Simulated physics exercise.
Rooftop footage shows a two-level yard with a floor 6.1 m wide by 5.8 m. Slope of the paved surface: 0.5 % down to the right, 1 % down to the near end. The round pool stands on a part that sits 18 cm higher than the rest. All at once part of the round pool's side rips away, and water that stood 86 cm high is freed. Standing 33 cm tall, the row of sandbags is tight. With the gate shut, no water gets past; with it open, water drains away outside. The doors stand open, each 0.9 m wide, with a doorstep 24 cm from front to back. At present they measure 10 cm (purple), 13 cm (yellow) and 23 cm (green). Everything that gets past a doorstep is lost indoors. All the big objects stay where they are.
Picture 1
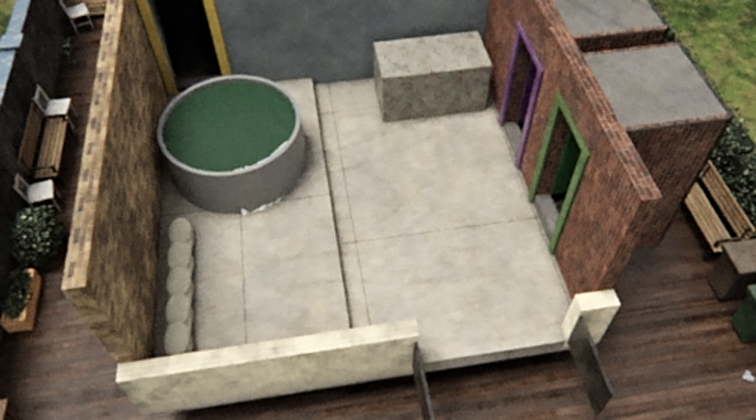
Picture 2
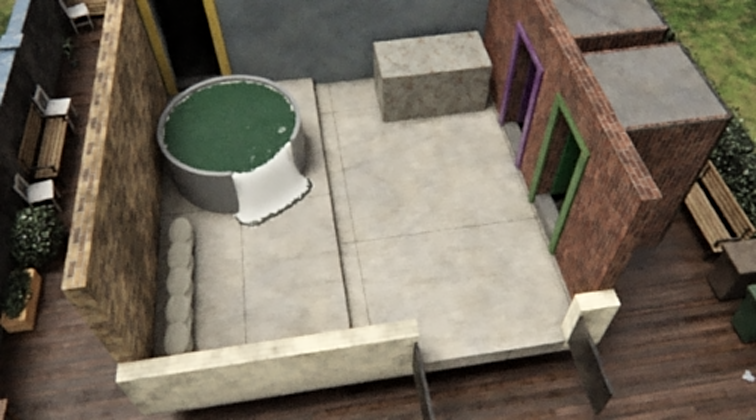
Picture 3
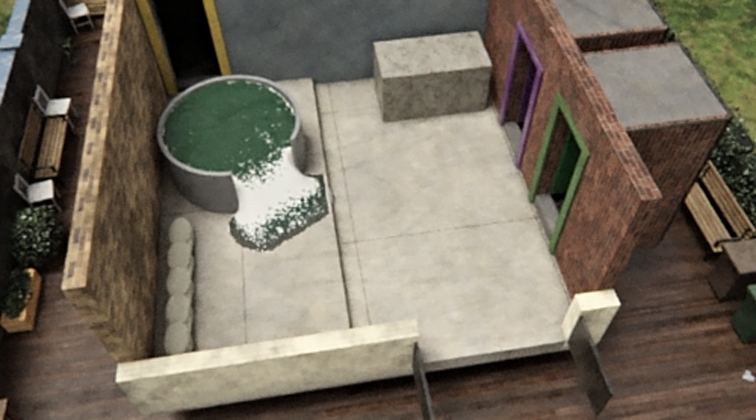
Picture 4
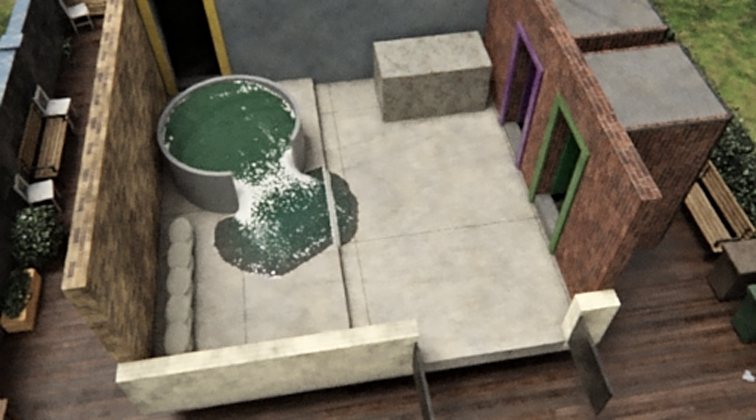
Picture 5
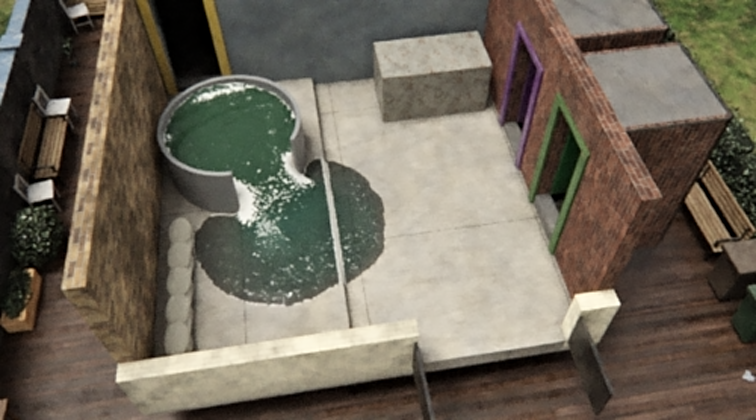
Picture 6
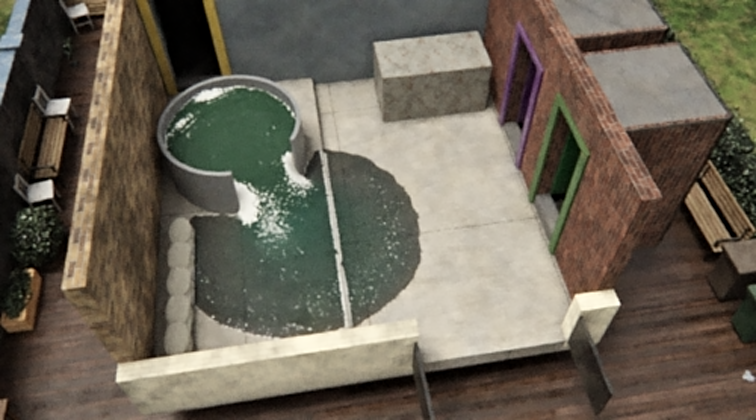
In a walled yard, green water bursts from a round pool and spreads across the paving.
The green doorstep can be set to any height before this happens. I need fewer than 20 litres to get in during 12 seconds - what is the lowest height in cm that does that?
I would say 12.5 cm is just enough.
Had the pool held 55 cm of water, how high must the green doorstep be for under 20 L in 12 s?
Something near 6.5 cm should do.
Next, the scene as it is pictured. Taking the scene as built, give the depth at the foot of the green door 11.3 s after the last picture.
About 6.5 cm.
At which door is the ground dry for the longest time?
Answer: The yellow door.
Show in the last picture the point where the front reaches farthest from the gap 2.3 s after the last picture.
(571, 324).
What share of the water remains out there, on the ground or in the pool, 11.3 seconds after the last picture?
Remaining share: Around 54 %.
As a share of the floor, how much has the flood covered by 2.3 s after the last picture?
Around 55 per cent of the floor.
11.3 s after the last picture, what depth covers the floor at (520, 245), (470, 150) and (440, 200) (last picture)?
In that order: 7, 6 and 4 cm.
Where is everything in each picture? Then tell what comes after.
Still water, 86 cm deep, in the round pool at (230, 126); the green door at (554, 185) is dry, in the first picture.
Water pours out at (272, 187) and has run 0.3 m, to (256, 223); about 9 cm deep outside, 86 cm at the back, in the second picture.
Water pours out at (272, 188) and has run 0.8 m, to (269, 246); about 11 cm deep outside, 86 cm at the back, in the third picture.
Water pours out at (272, 190) and has run 1.3 m, to (283, 270); about 9 cm deep outside, 85 cm at the back, in the fourth picture.
Water pours out at (272, 189) and has run 1.9 m, to (321, 288); about 6 cm deep outside, 76 cm at the back, in the fifth picture.
Water pours out at (272, 189) and has run 2.5 m, to (343, 322); about 5 cm deep outside, 68 cm at the back; 2.1 m in a straight line remain to the green door at (554, 185), in the sixth picture.
Then, 0.7 s after the last picture water covers 50 % of the floor, deepest (40 cm) near (364, 355); it has not reached the green door.
Then, 2.3 s after the last picture water covers 55 % of the floor, deepest (36 cm) near (571, 324); 13 cm at the green door, 0 litres in over its 23 cm doorstep.
Then, 11.3 s after the last picture water covers 90 % of the floor, deepest (12 cm) near (364, 355); 7 cm at the green door, 0 litres in over its 23 cm doorstep.
At the green door as built, the water peaked near 21 cm, 1.5 s after the last picture.
With a doorstep of 10 cm, 38 litres would have come in within the 12 s; with 14 cm, 11 litres. So under 20 litres takes about 12.5 cm.
